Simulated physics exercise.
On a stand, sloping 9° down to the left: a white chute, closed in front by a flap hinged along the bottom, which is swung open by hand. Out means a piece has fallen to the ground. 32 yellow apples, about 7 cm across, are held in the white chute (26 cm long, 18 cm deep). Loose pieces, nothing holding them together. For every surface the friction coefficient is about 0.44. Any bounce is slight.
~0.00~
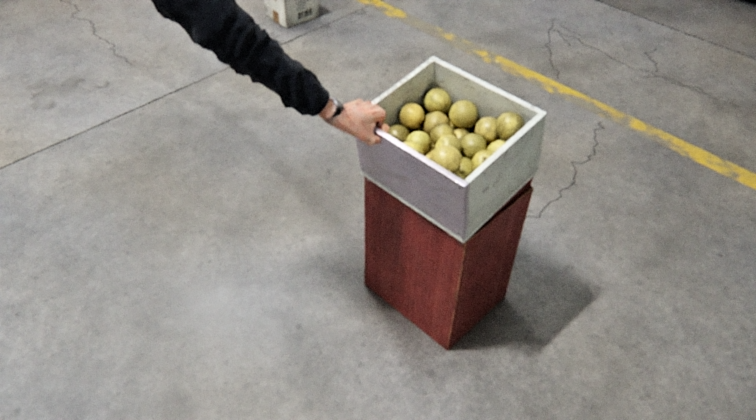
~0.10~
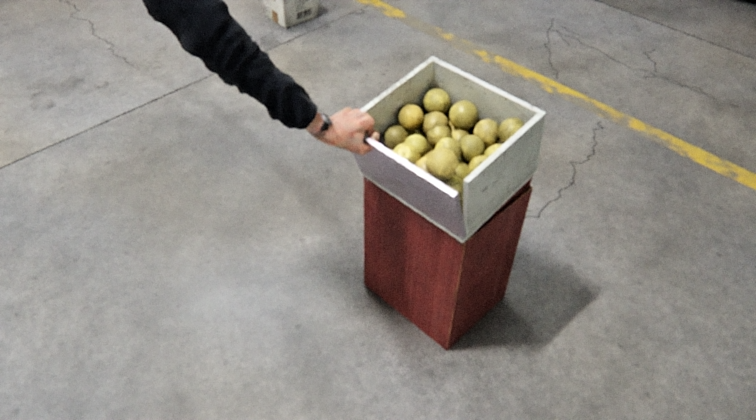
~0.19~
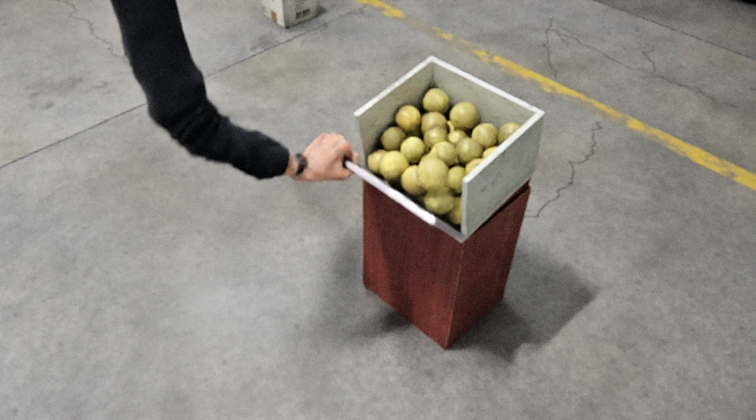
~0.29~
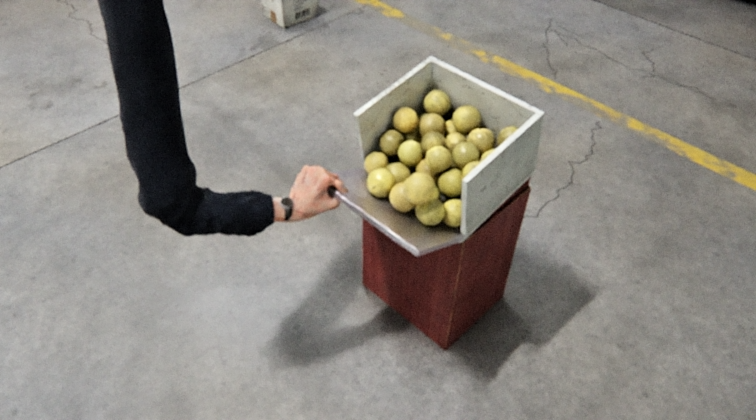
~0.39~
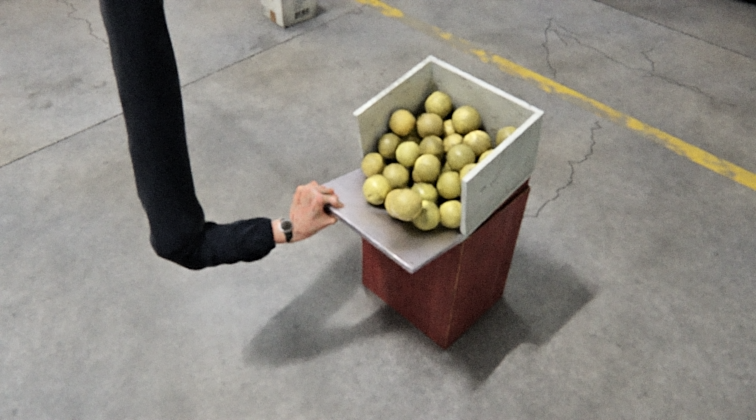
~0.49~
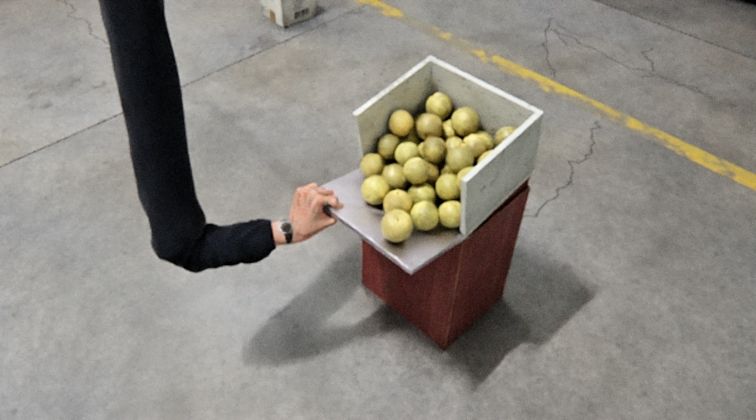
On a cracked concrete floor, a hand swings down the front flap of a white chute on a dark red block, and the yellow apples piled inside roll forward, some coming to lie on the lowered flap.
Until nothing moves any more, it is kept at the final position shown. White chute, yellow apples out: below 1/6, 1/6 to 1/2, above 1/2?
Below one sixth of it falls out.
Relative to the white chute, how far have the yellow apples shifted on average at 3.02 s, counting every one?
On average they sit around 4 cm further left.
After 0.89 s, 0 of 32 out of the white chute.
After 1.40 s, 0 of 32 out of the white chute.
After 2.11 s, 0 of 32 out of the white chute.
Outcome (at 3.02 s), 0 of 32 out of the white chute. Asked share, 0 of 32, 0 per cent.
